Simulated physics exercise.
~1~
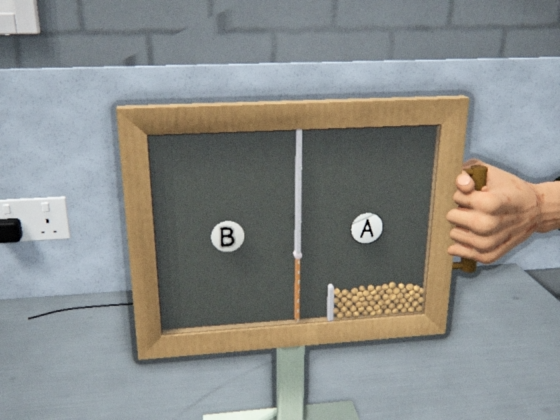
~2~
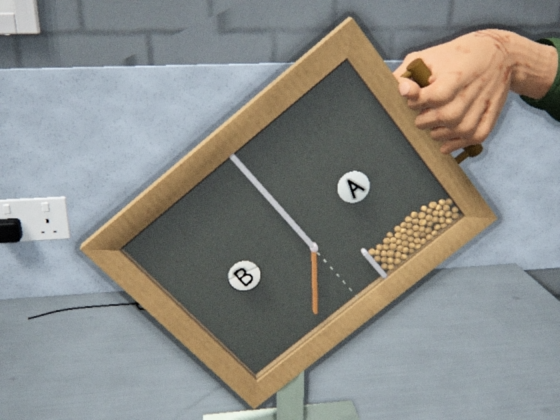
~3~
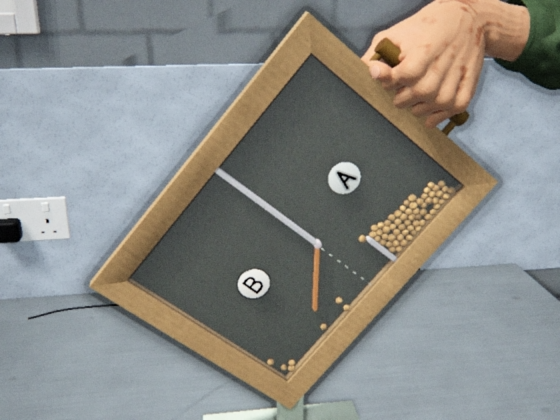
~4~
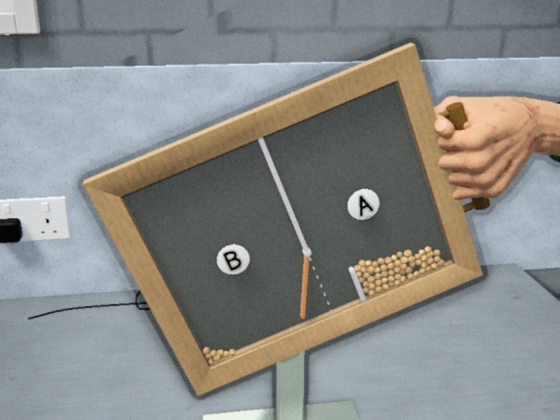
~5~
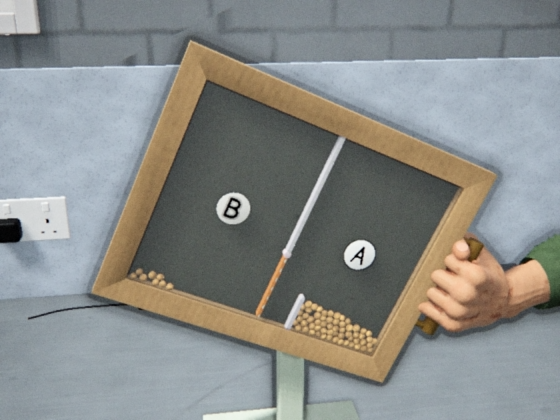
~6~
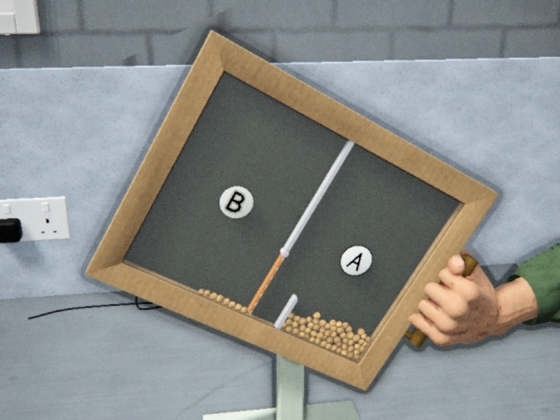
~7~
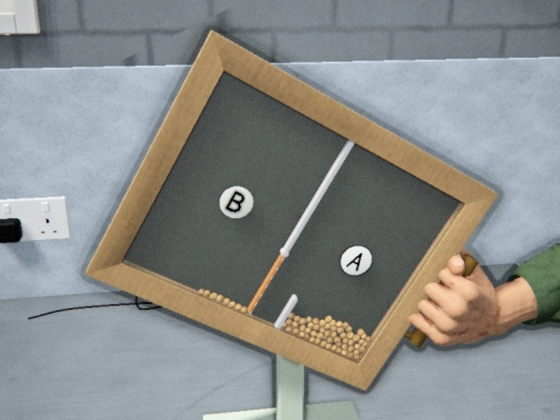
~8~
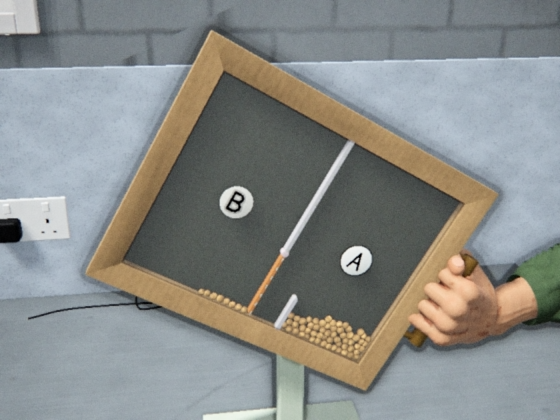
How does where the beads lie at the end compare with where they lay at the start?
At the start they were all heaped at the bottom of side A, on the right. At the end they lay lower and further left overall, with most still in A and a small group in B beside the shut orange flap.
